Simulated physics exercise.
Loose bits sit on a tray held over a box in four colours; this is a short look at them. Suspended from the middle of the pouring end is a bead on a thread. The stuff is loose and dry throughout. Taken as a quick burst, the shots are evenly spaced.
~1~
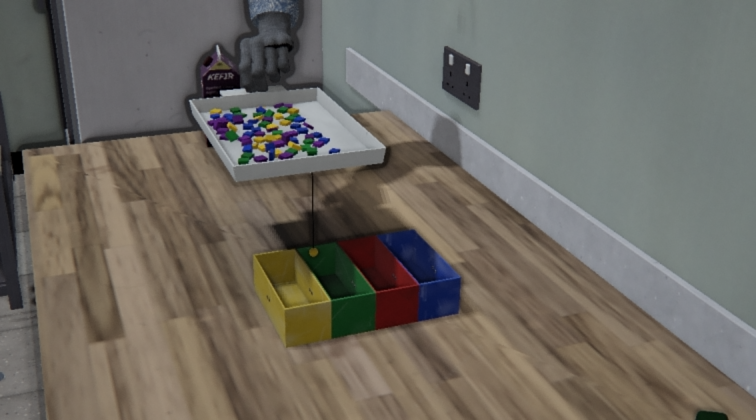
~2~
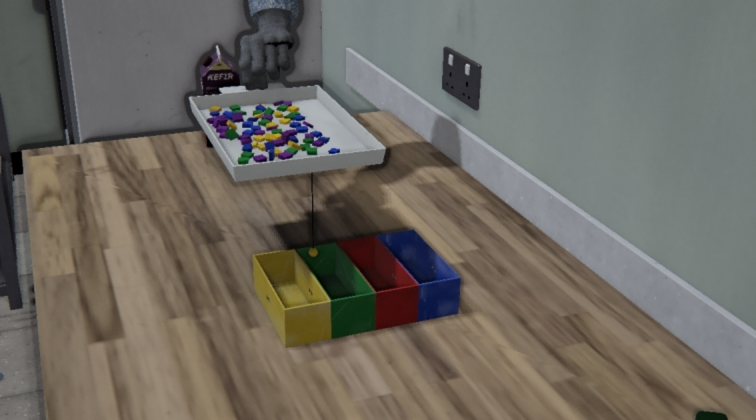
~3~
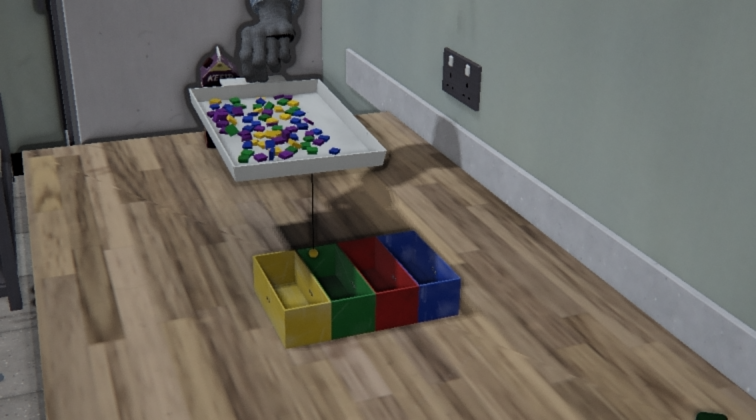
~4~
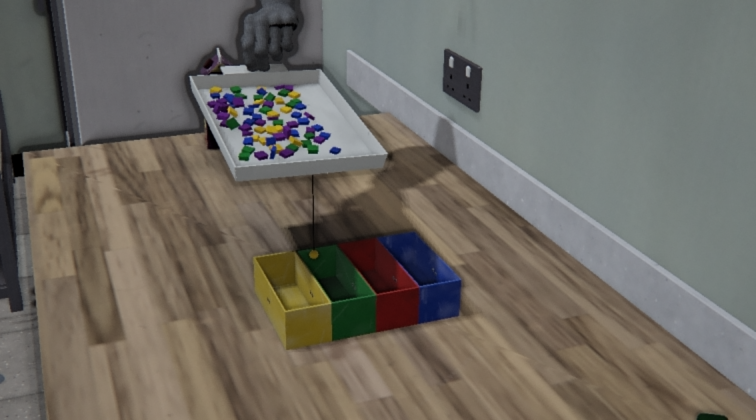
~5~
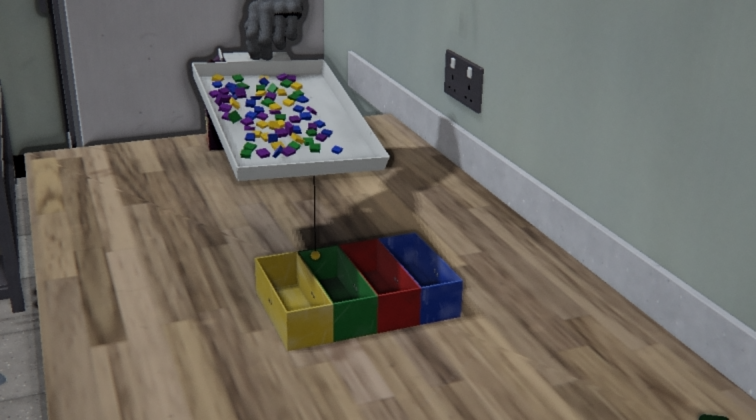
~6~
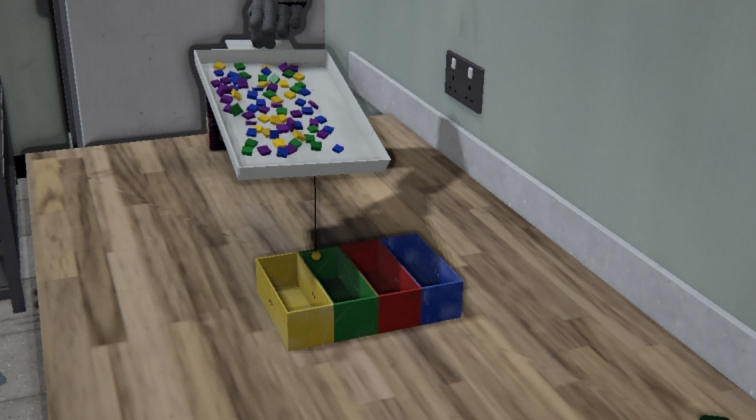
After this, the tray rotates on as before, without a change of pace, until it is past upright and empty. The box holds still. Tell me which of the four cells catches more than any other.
I would say the red cell.
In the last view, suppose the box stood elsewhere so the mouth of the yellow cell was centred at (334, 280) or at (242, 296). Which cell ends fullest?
The answer is green for the first try and the blue one for the second.
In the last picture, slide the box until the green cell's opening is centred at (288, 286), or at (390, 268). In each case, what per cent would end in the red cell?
Trial 1 about 30 %, trial 2 about 0 %.
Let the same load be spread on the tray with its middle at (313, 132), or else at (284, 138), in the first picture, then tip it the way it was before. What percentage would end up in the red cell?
Close to 60 in a hundred, then close to 50 in a hundred.
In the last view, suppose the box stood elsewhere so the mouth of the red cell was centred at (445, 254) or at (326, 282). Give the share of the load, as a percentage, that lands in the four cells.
Around 70 per cent for the first position, around 80 per cent for the second.
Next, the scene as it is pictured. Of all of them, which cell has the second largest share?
The green cell.
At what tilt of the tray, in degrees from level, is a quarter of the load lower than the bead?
Approx. reading: About 110°.
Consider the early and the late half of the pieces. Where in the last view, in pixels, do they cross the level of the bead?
(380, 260), then (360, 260).
Shortly afterwards, tray tipped steeply; the whole lot on the tray.
Next, tray tipped right over; the bulk on the tray; a little in the red cell; only a few in the blue cell; only a few in the green cell.
Some moments later, tray tipped past a quarter turn; near half in the red cell; near a quarter in the green cell; a little in the yellow cell; a little in the blue cell.
In the end, tray tipped past a quarter turn; near half in the red cell; near a quarter in the green cell; a little in the yellow cell; a little in the blue cell.
